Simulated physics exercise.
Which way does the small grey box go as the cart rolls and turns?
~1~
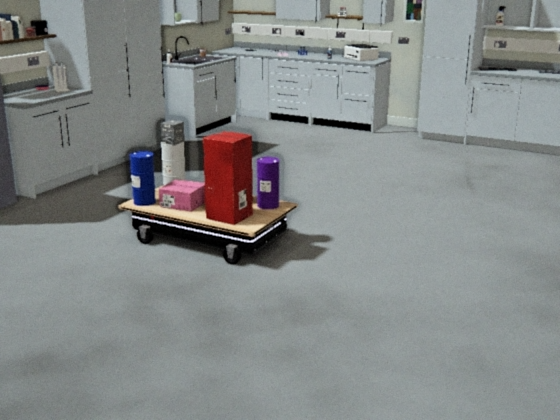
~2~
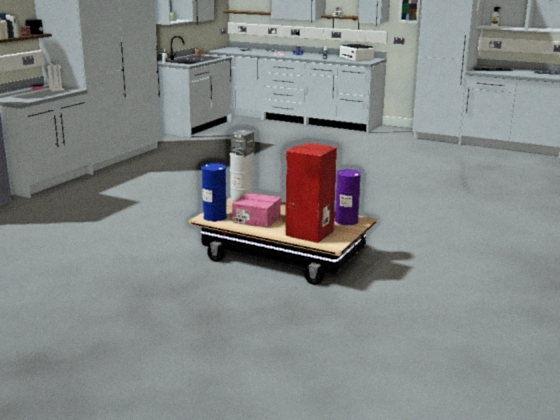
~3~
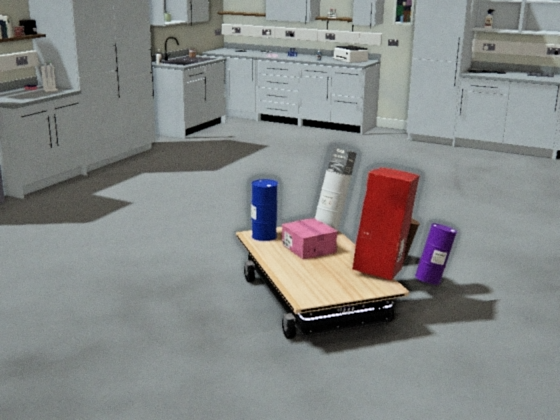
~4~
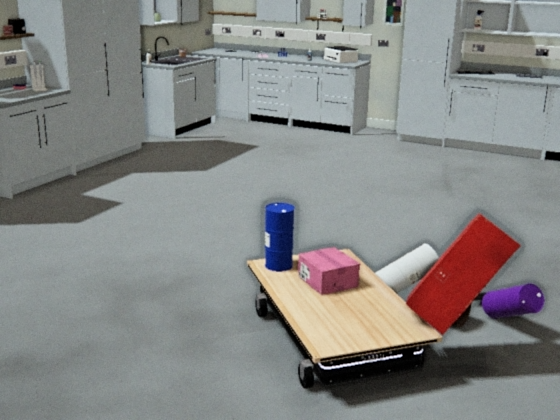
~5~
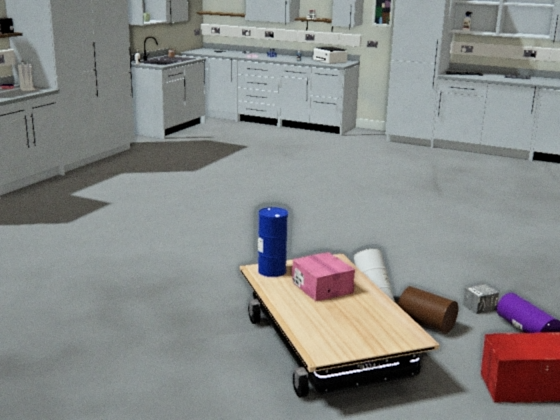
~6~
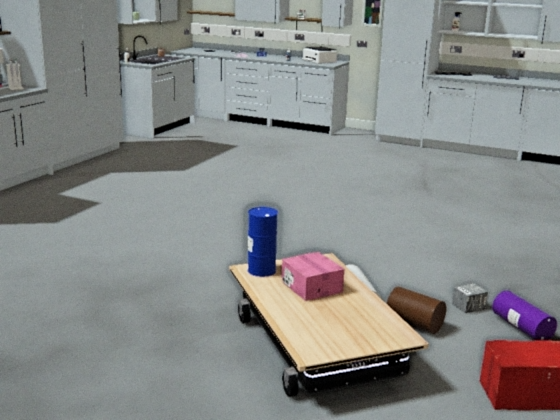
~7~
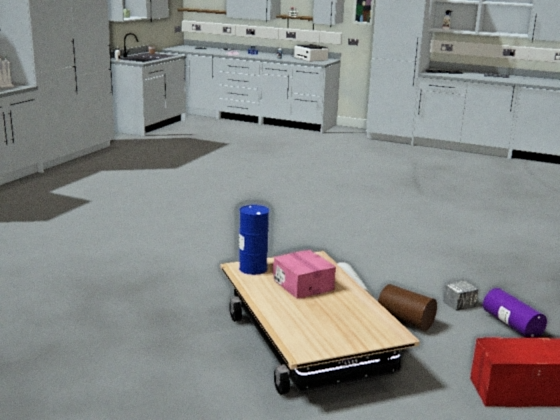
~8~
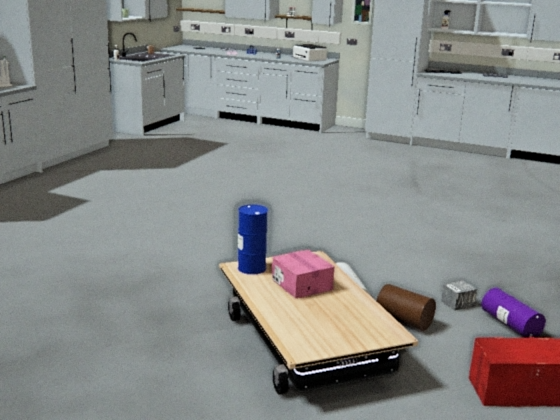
The grey box moves to the right, first riding along with the load and then tumbling off onto the floor on the right side of the cart.
